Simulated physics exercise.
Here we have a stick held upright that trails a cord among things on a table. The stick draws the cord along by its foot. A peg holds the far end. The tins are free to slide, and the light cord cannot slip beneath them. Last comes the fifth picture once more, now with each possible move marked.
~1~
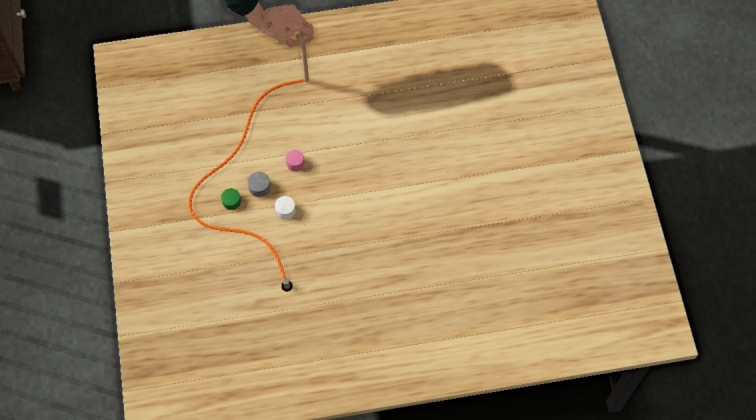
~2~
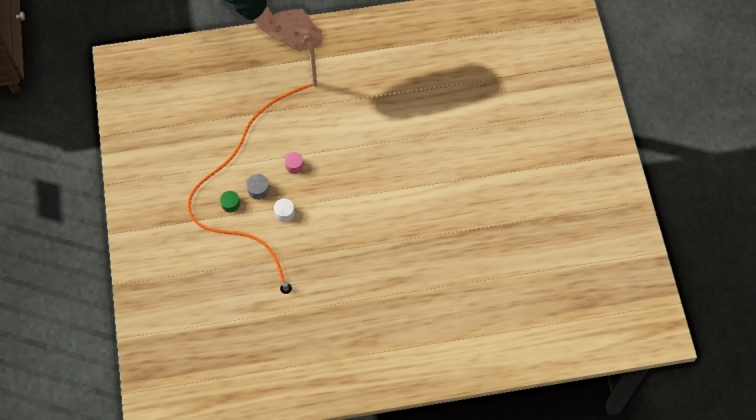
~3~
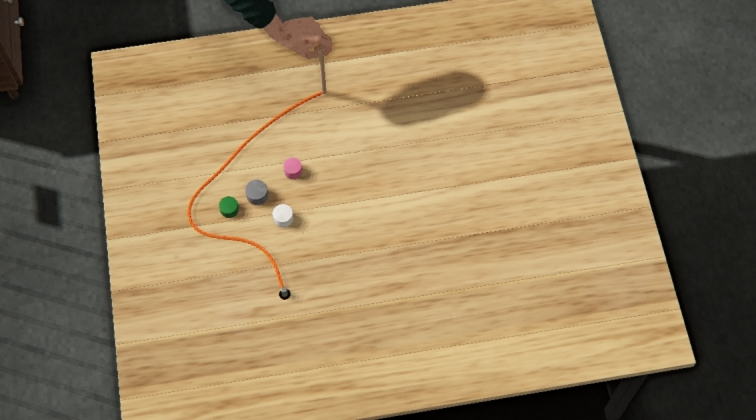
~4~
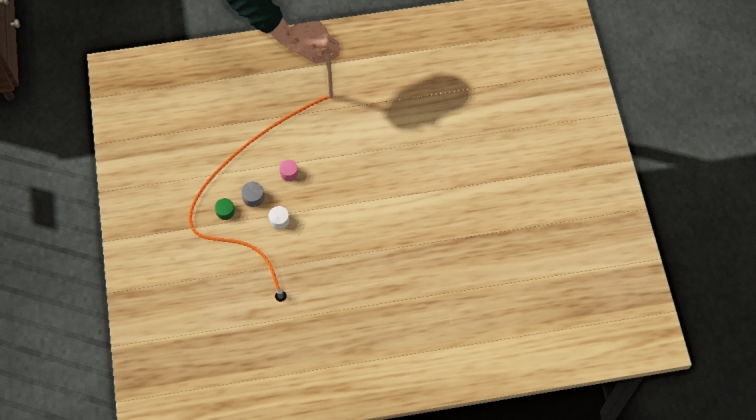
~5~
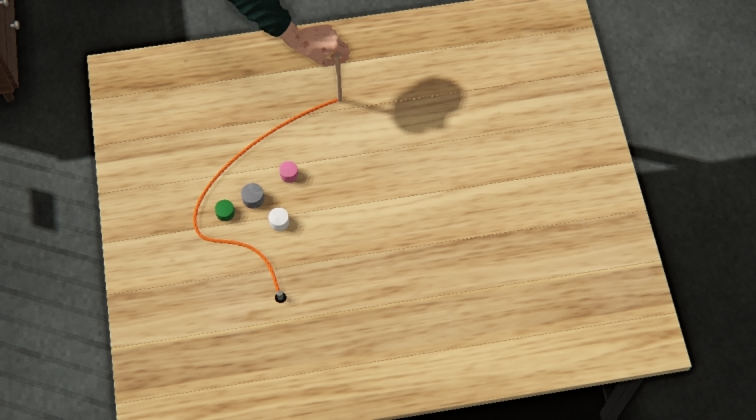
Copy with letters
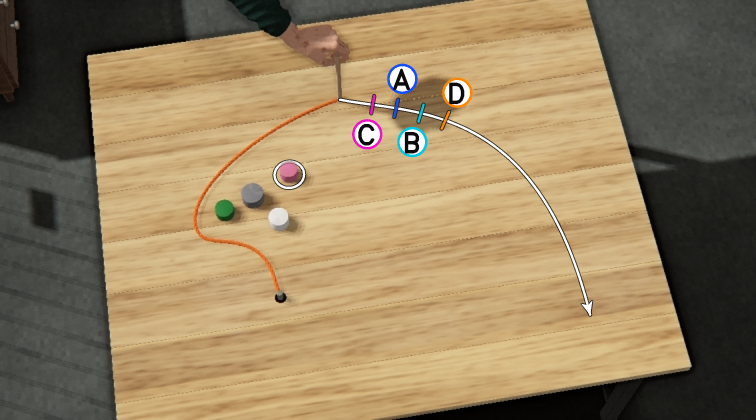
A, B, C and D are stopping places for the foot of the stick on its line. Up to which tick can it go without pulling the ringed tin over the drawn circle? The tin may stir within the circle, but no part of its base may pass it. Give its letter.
D.
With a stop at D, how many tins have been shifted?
Two.
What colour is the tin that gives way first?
Green.
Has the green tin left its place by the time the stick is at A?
By then, no.
On the marked copy, A at (396, 108); B at (421, 113); C at (373, 105); D at (445, 120); the ring at (289, 175); the route from (340, 100) via (510, 159) to (590, 315).
With D. Early on, foot of the stick (377, 106); pink tin (289, 172).
Further on, foot of the stick (415, 112); green tin (232, 211); pink tin (289, 172).
At the end, foot of the stick (445, 121); grey tin (259, 196); green tin (256, 216); pink tin (289, 172); the pink tin is still in its ring.
As for the rest, A is safe but short; B is safe but short; C is safe but short.
